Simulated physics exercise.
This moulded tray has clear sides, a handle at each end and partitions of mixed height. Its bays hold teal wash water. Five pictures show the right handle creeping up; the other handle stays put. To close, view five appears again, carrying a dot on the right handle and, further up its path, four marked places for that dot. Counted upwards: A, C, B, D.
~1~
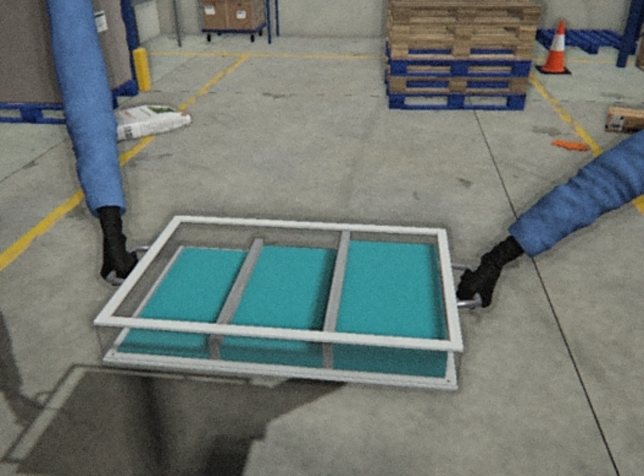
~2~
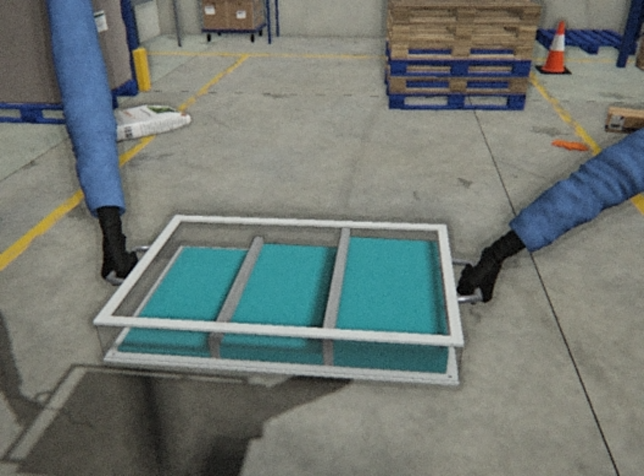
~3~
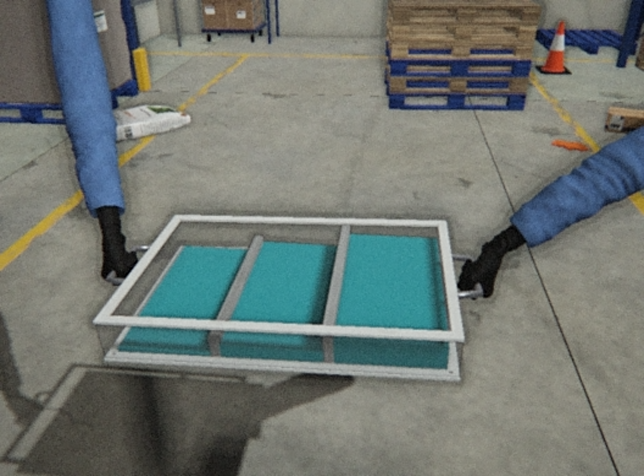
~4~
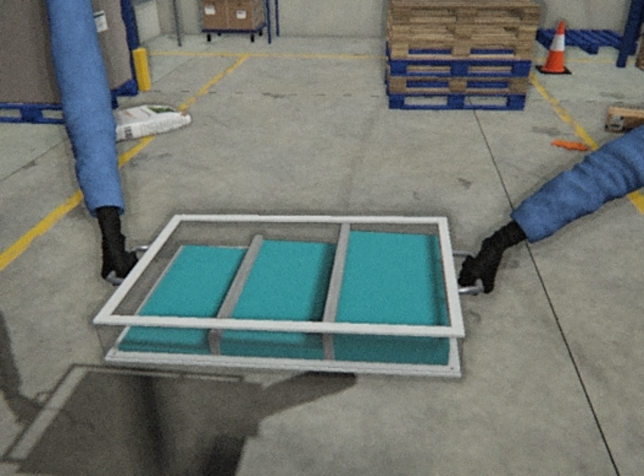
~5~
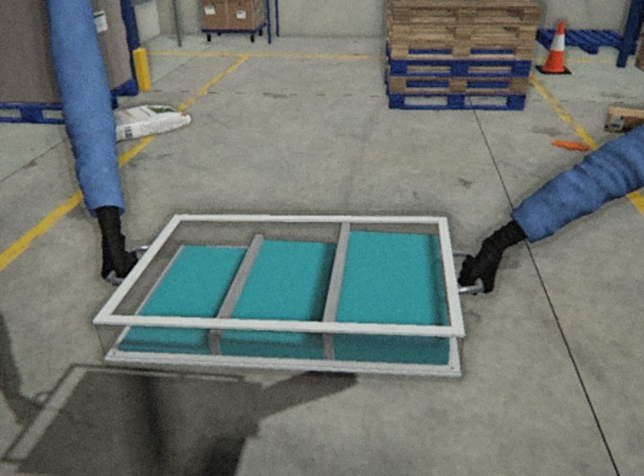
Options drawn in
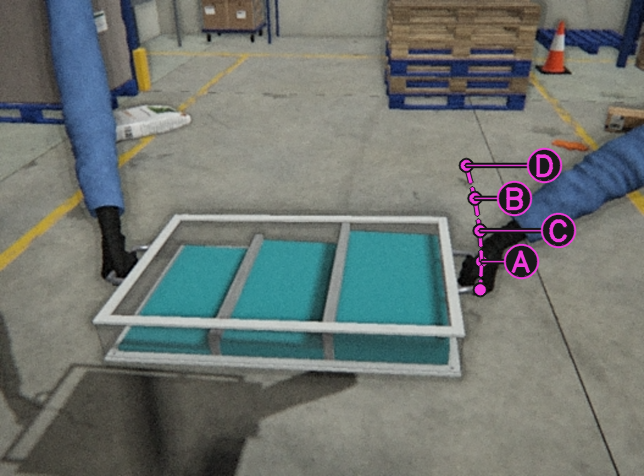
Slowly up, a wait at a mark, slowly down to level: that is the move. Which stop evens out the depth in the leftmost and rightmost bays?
Best: D.
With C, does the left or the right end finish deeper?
The right one.
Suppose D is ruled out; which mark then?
B it is.
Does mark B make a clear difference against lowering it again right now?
Yes, by a good deal.
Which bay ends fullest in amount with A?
The right bay.
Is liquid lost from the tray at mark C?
No.
On the marked copy, A at (481, 261); B at (474, 198); C at (480, 230); D at (466, 165).
With A, the right end bay stands much deeper than the other; nothing spills.
With B, the right end bay stands much deeper than the other; nothing spills.
With C, the right end bay stands much deeper than the other; nothing spills.
With D, the two end bays stand about equally deep; nothing spills.
